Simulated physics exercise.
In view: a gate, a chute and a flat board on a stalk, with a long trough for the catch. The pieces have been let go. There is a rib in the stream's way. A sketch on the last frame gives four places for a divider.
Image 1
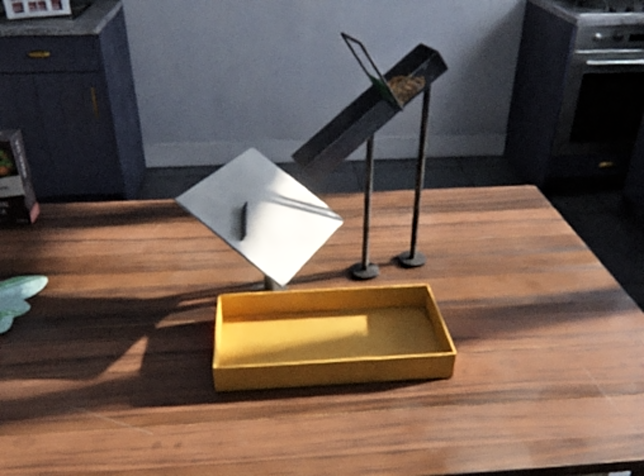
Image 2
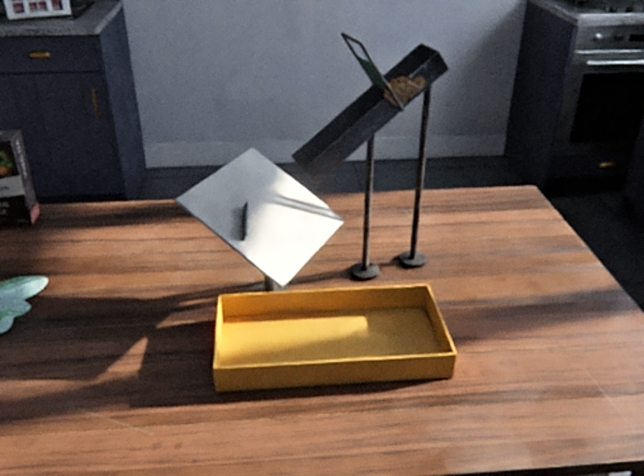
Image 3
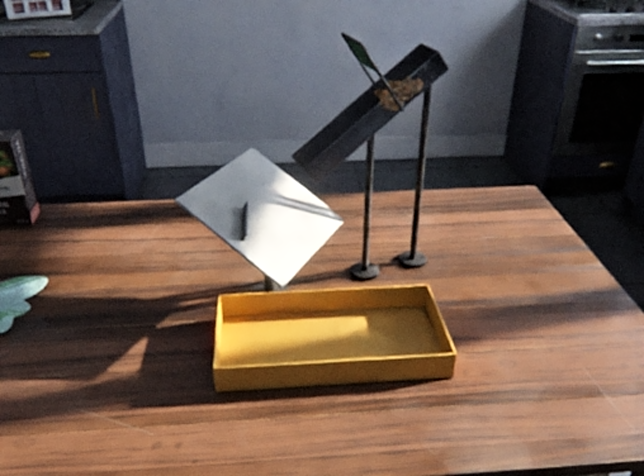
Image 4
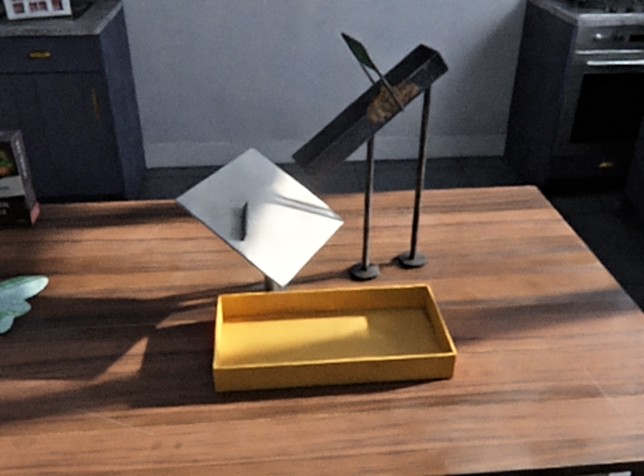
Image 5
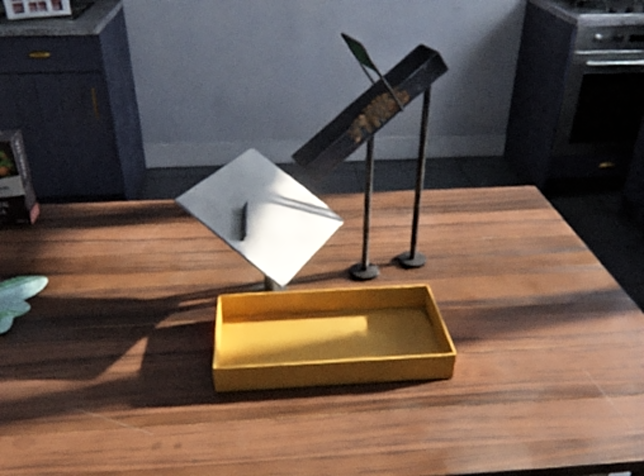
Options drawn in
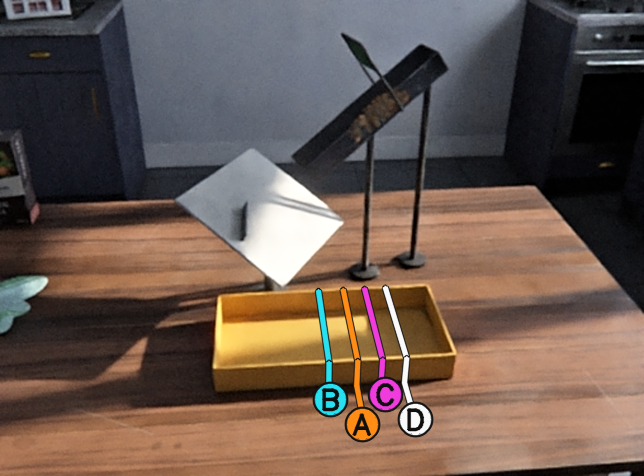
In a kitchen-like room with dark cabinets, a brown wooden table is seen from slightly above by a camera that stays still. A dark chute on two thin posts slopes down to the left, holding small brown beads beneath a thin green-and-black gate, with a tilted white board and small dark rib at centre-left and an empty yellow trough in front. The gate swings, and the beads slide leftward down the chute, spreading out.
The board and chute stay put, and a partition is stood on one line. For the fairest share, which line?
Choose B.
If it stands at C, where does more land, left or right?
The left side.
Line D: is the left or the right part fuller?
More lands on the left.
On the marked copy, line A crosses the front rim at (357, 360); line B crosses the front rim at (328, 361); line C crosses the front rim at (382, 358); line D crosses the front rim at (406, 357).
Choosing A, of what is caught, most on the left of the divider, about a quarter on the right.
Choosing B, of what is caught, about two thirds on the left of the divider, about a third on the right.
Choosing C, of what is caught, most on the left of the divider, a small part on the right.
Choosing D, of what is caught, most on the left of the divider, a small part on the right.
